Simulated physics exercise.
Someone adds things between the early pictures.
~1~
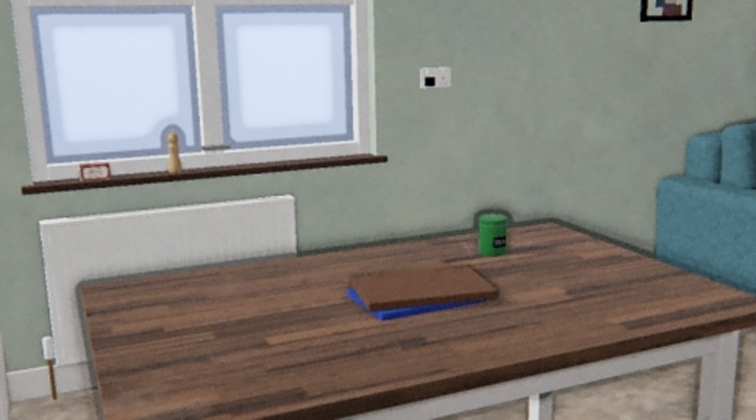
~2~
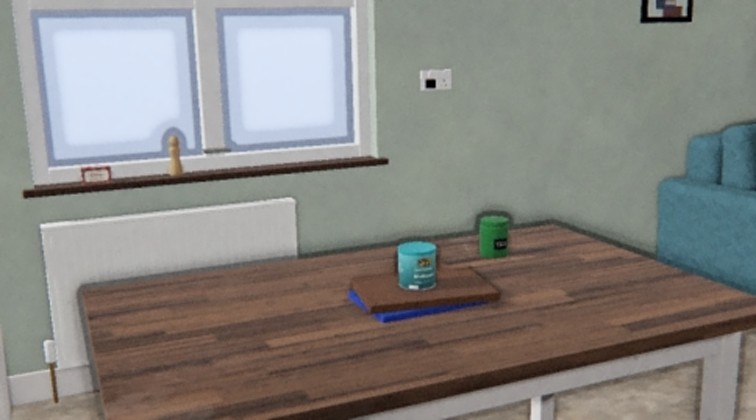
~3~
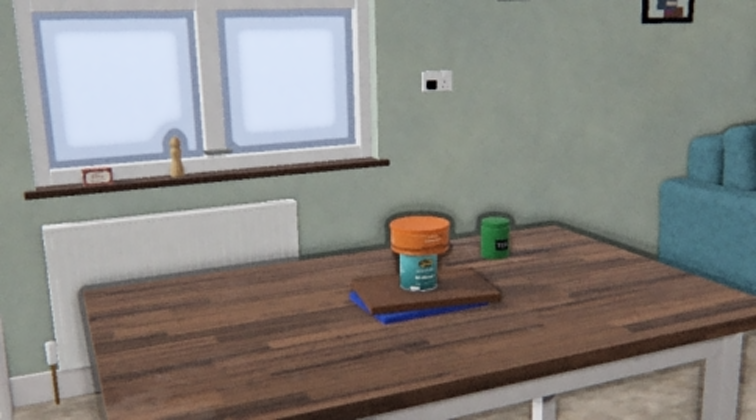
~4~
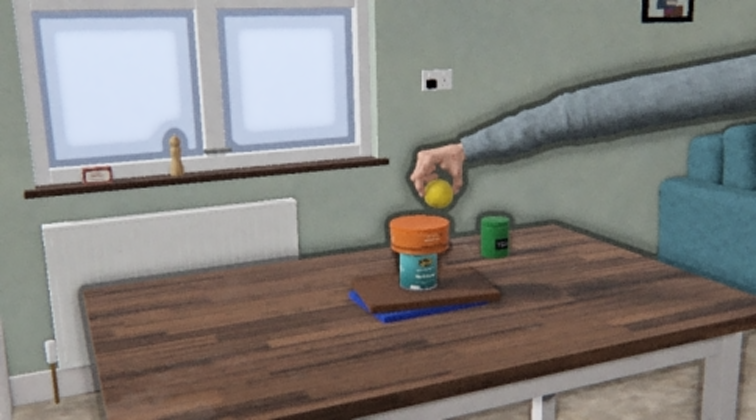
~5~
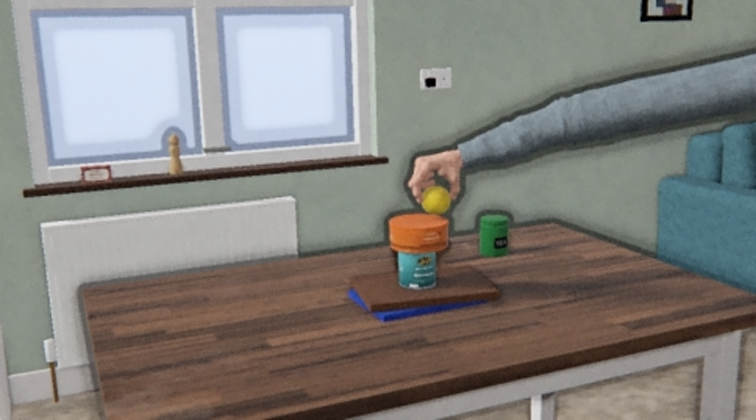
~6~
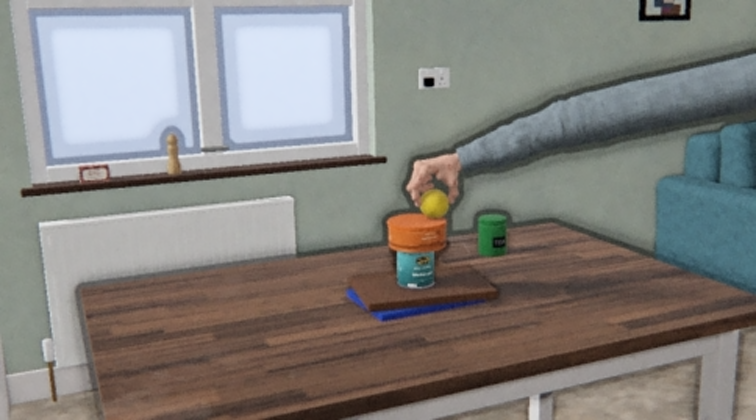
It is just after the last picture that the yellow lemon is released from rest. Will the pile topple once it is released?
No, it stays put.
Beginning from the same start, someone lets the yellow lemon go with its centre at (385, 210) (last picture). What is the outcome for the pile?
It collapses.
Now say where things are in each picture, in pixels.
The last thing is not in view yet, in the first picture.
The last thing is not in view yet; green jar (494, 237), in the second picture.
The last thing is not in view yet; brown tray (425, 291), in the third picture.
Coming down; yellow lemon (438, 194); turquoise tin (418, 266), in the fourth picture.
Coming down; yellow lemon (436, 200); orange tub (419, 233), in the fifth picture.
In place under the hand; yellow lemon (434, 204), in the sixth picture.
Then, 0.40 s after the last picture, nothing has stirred.
Then, 0.70 s after the last picture, yellow lemon resting near (435, 205).
At rest, all 6 in place. Seen from the same camera at the end, yellow lemon near (435, 205). The pile keeps its balance.
